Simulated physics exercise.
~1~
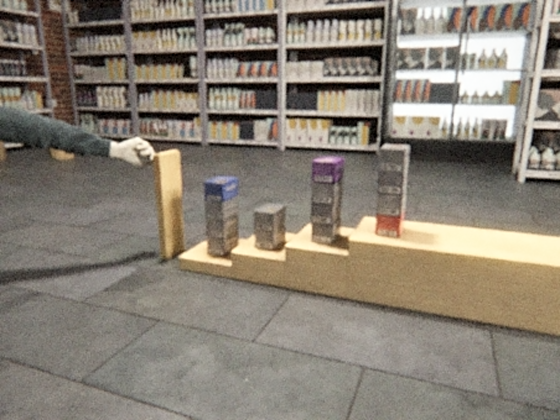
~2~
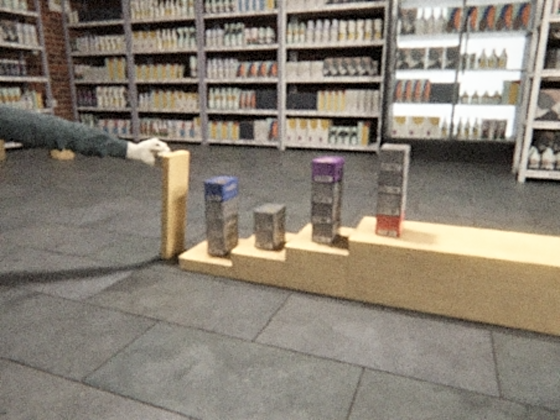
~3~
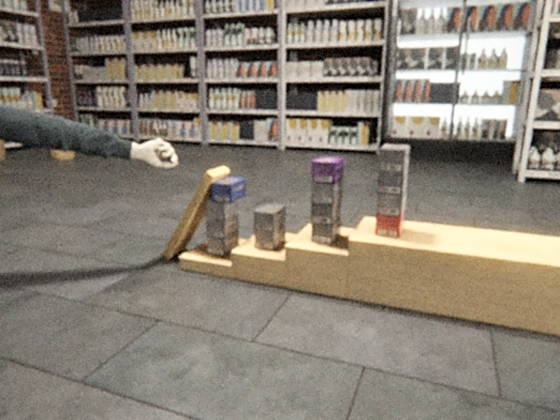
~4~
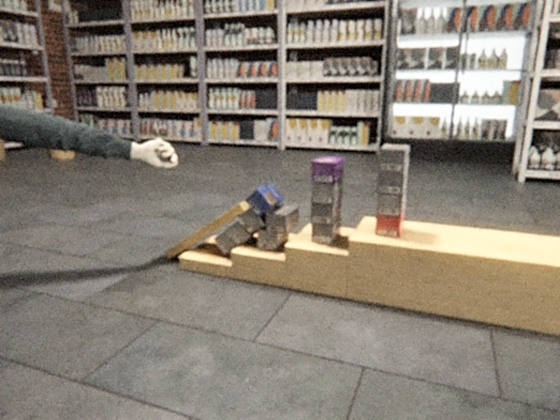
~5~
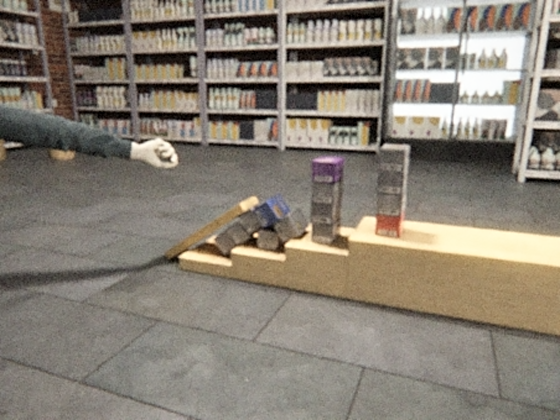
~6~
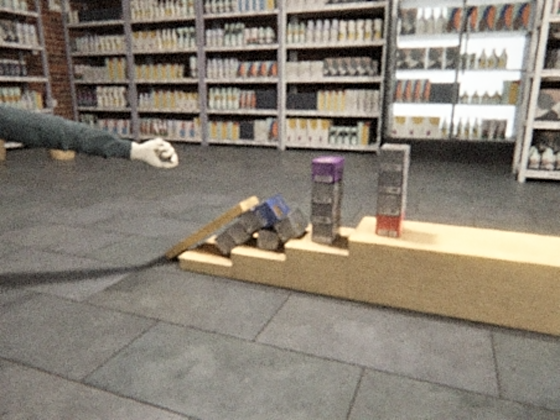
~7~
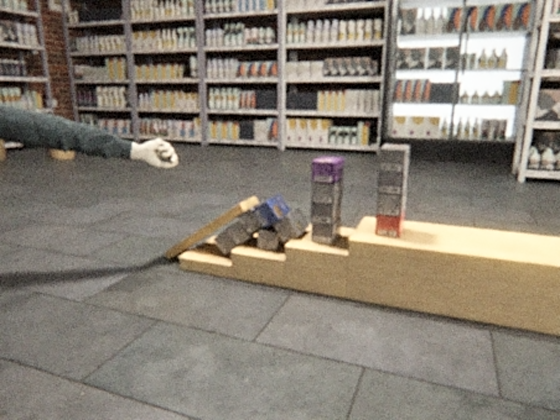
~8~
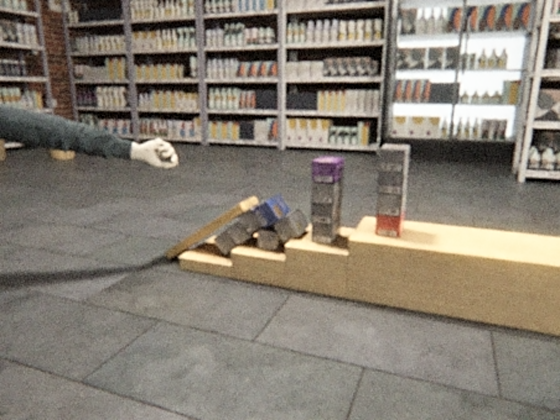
A hand tips a board rightward, toppling two short piles while two taller ones stand.
